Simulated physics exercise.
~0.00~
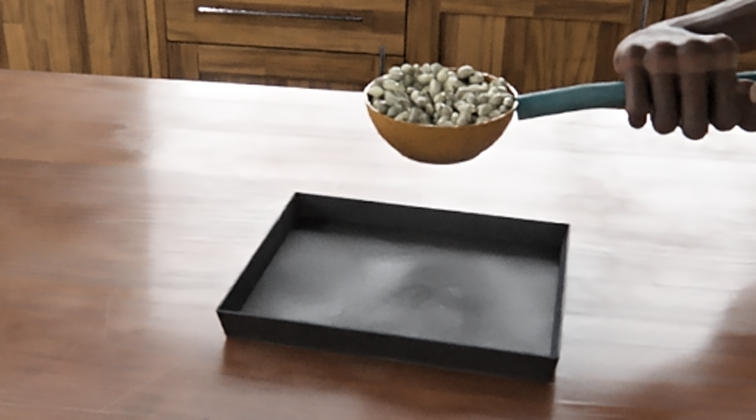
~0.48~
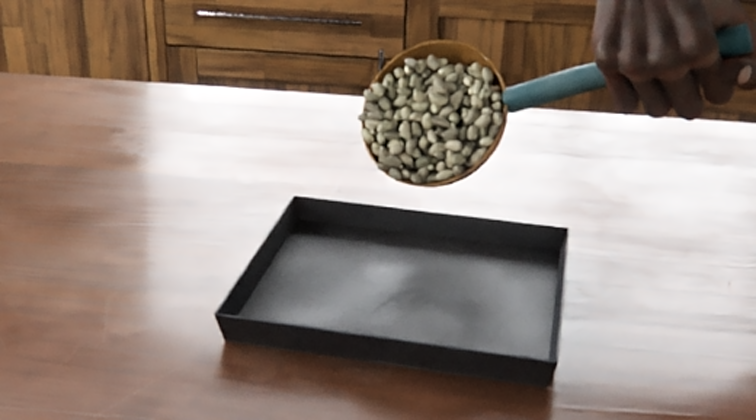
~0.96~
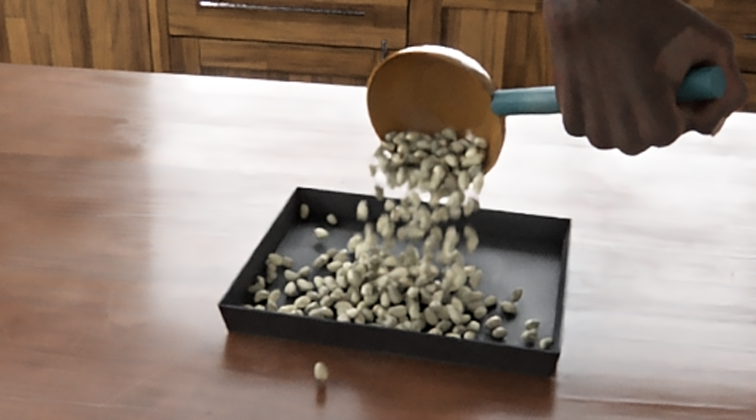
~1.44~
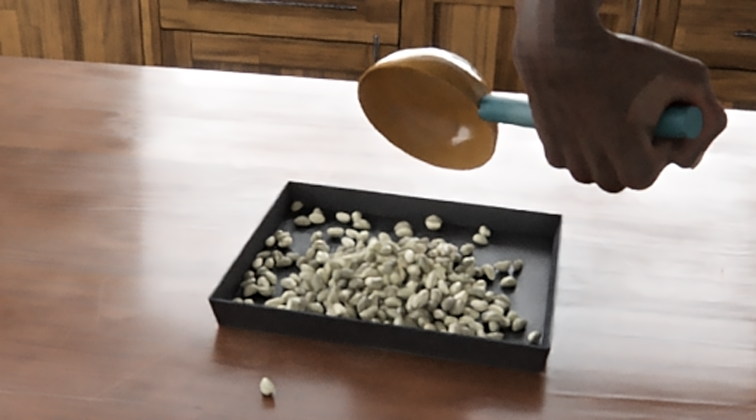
On a glossy wooden table in front of wooden cabinets, a hand tipped a teal-handled ladle full of pale beans over a black tray until it was empty, leaving the beans heaped in the tray and one lying on the table.
